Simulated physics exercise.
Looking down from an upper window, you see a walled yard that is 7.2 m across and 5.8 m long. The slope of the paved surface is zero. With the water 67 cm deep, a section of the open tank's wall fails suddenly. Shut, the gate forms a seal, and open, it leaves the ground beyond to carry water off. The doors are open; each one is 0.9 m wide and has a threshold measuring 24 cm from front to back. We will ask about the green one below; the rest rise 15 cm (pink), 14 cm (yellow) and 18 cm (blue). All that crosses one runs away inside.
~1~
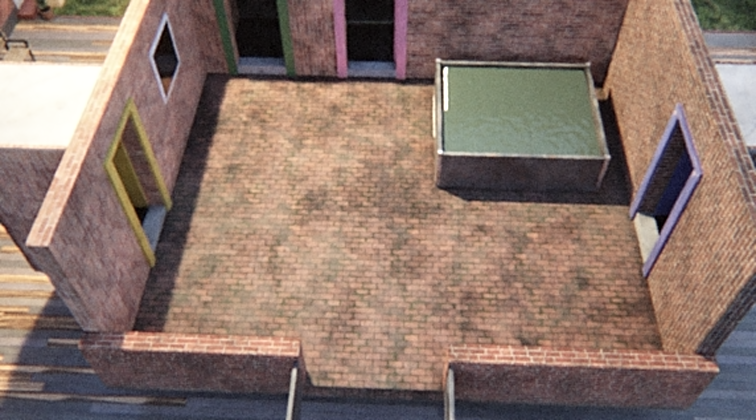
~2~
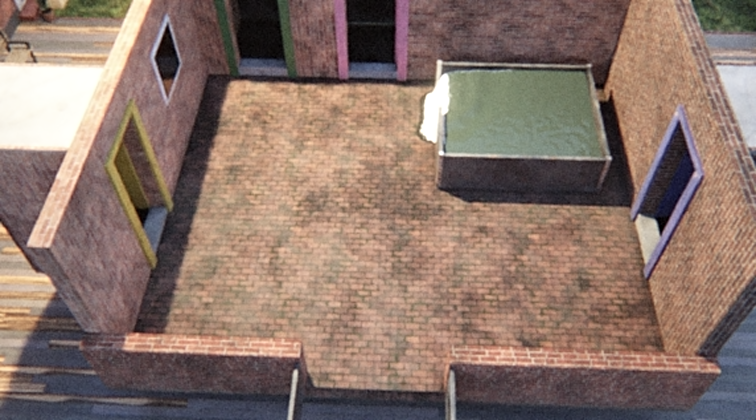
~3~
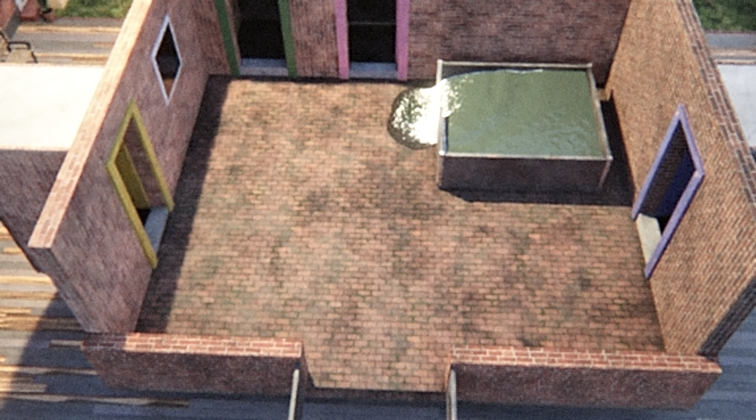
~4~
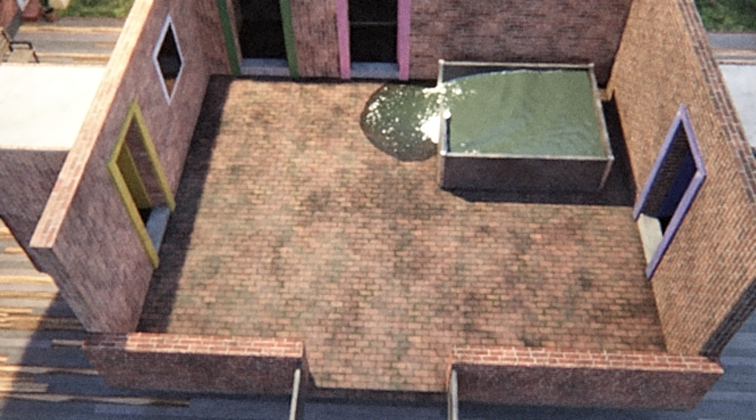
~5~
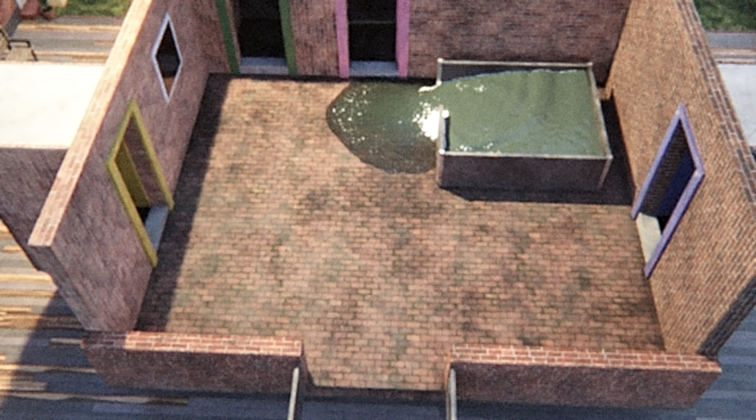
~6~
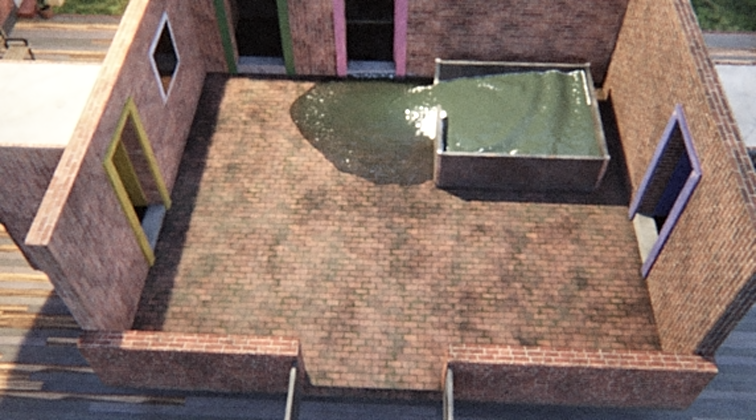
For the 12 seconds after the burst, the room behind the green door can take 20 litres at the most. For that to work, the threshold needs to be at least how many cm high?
At least about 19 cm high.
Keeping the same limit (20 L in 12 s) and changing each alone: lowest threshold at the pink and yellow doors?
Roughly 21 cm at pink and 8.5 cm at yellow.
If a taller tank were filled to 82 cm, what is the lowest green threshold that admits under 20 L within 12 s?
About 24 cm.
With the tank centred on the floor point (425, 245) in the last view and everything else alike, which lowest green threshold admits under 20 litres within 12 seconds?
New minimum height: Approx. 18 cm.
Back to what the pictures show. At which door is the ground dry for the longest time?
That would be the blue door.
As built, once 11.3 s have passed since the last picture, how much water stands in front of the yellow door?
9.0 cm.
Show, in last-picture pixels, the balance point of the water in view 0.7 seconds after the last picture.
(461, 130), roughly.
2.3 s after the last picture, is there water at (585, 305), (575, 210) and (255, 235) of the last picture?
First bone-dry, second bone-dry, third wet through.
Then, 0.7 s after the last picture water covers 30 % of the floor, deepest (36 cm) near (423, 113); 11 cm at the green door, 0 litres in over its 18 cm threshold.
Then, 2.3 s after the last picture water covers 40 % of the floor, deepest (36 cm) near (210, 100); 17 cm at the green door, 0 litres in over its 18 cm threshold.
Then, 11.3 s after the last picture water covers 95 % of the floor, deepest (16 cm) near (594, 90); 7 cm at the green door, 23 litres in over its 18 cm threshold.
At the green door as built, the water peaked near 22 cm, 3.9 s after the last picture.
With a threshold of 16.5 cm, 32 litres would have come in within the 12 s; with 22.5 cm, 8 litres. So under 20 litres takes about 19 cm.
